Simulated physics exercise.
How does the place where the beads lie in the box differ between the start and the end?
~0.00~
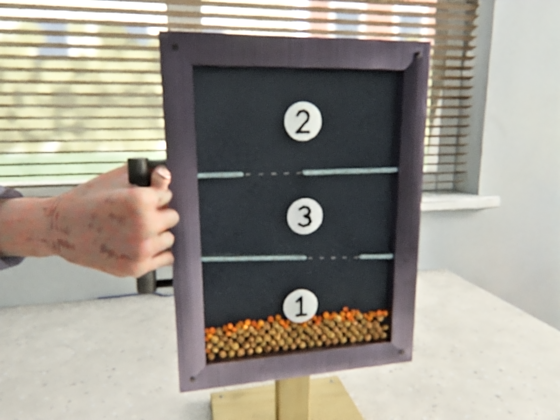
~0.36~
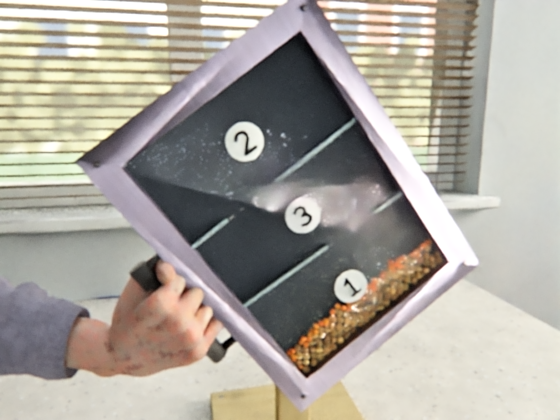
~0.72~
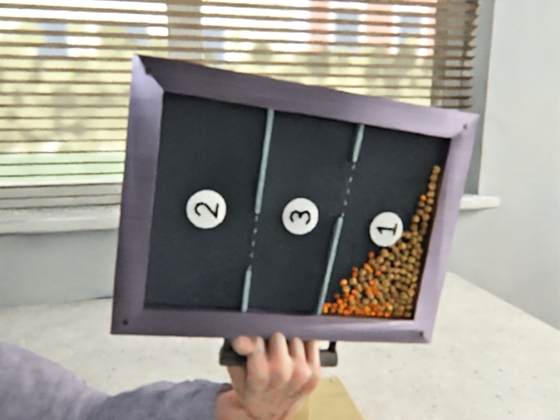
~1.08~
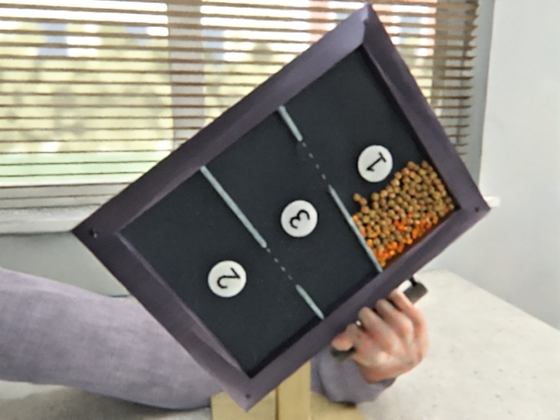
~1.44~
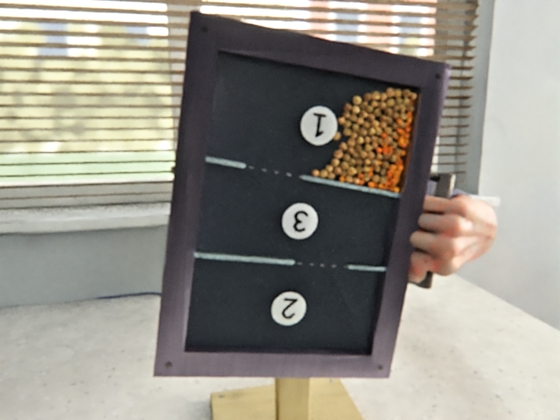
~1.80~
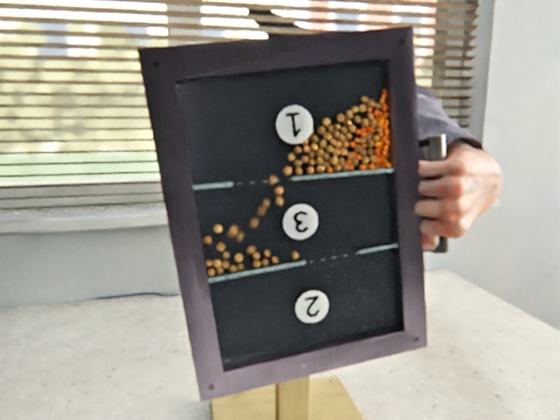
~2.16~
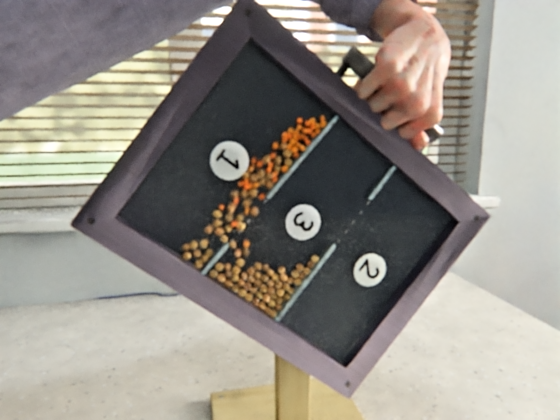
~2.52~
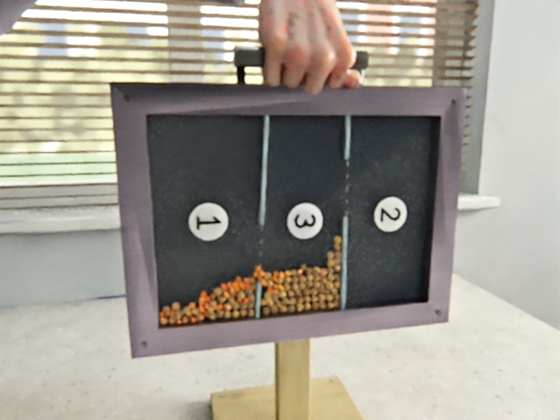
At the start the beads all lie in chamber one, along the box's short bottom edge. At the end they lie along one of its long sides, now at the bottom, spread across chambers one and three.
